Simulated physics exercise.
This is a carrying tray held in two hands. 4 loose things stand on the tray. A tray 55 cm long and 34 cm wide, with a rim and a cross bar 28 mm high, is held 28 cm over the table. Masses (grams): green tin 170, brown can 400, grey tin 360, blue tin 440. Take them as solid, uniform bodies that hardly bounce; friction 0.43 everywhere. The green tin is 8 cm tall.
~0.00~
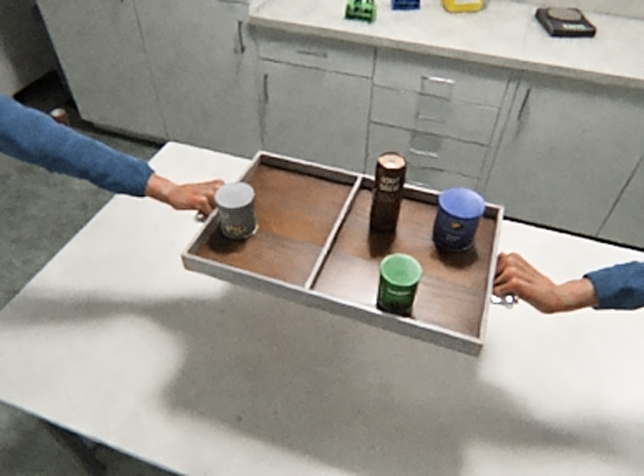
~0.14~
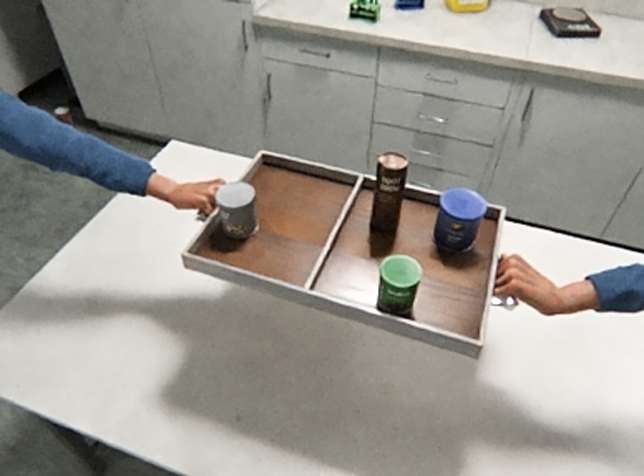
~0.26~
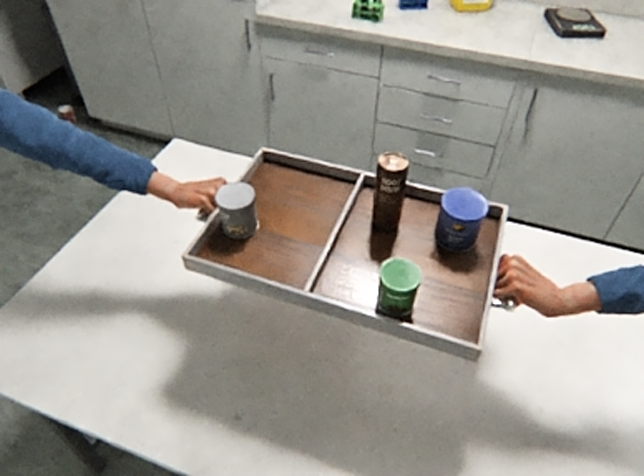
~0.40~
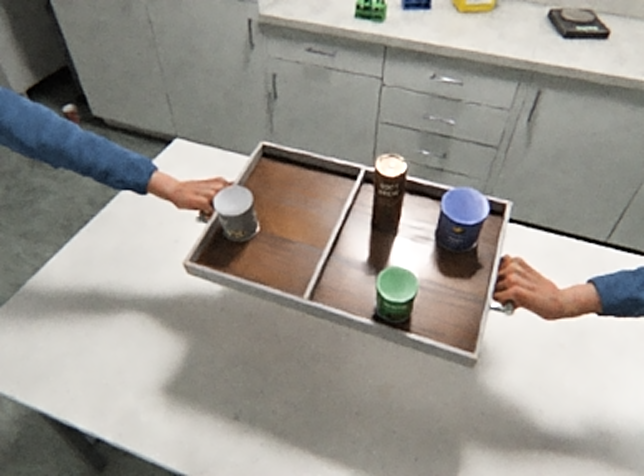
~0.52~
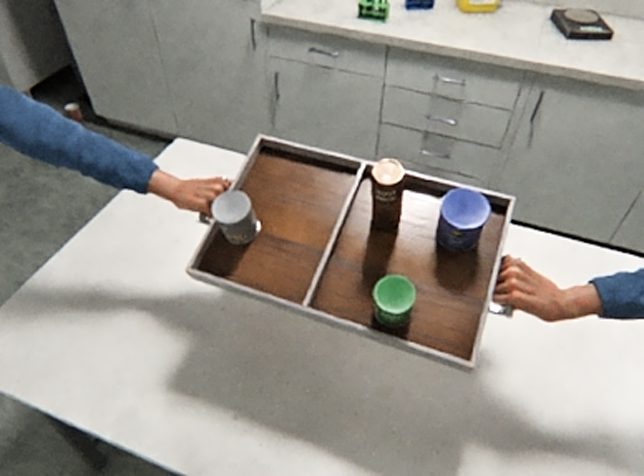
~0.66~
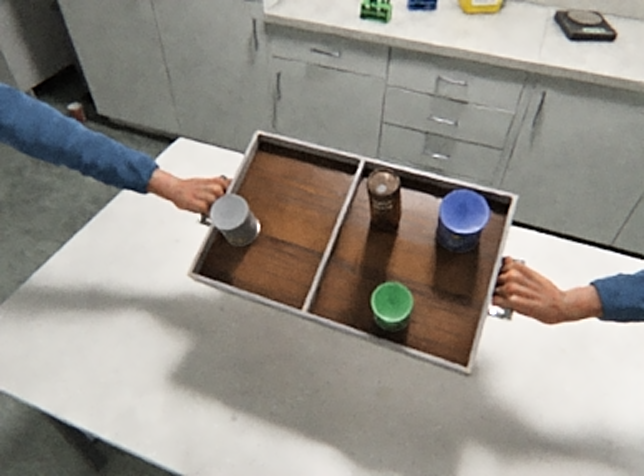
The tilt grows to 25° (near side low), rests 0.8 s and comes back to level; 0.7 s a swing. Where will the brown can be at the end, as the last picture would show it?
It ends at about (362, 269).
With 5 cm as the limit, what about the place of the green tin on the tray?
The green tin stays put.
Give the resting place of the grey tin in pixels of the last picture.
Near (215, 238).
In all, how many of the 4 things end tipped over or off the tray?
In all, 1.
After 0.96 s, tray tilted 25°, near edge down; brown can on its side near (364, 272); blue tin moved 2 cm.
After 1.26 s, tray tilted 25°, near edge down; brown can on its side near (360, 285); blue tin moved 7 cm; grey tin moved 6 cm.
After 1.86 s, tray tilted 18°, near edge down; brown can on its side near (360, 281); blue tin moved 21 cm; grey tin moved 9 cm.
In the end (2.8 s), toppled on the tray, brown can; not toppled but over 5 cm from the start, grey tin and blue tin; the last one under 5 cm from the start. In the last view, brown can near (362, 269).
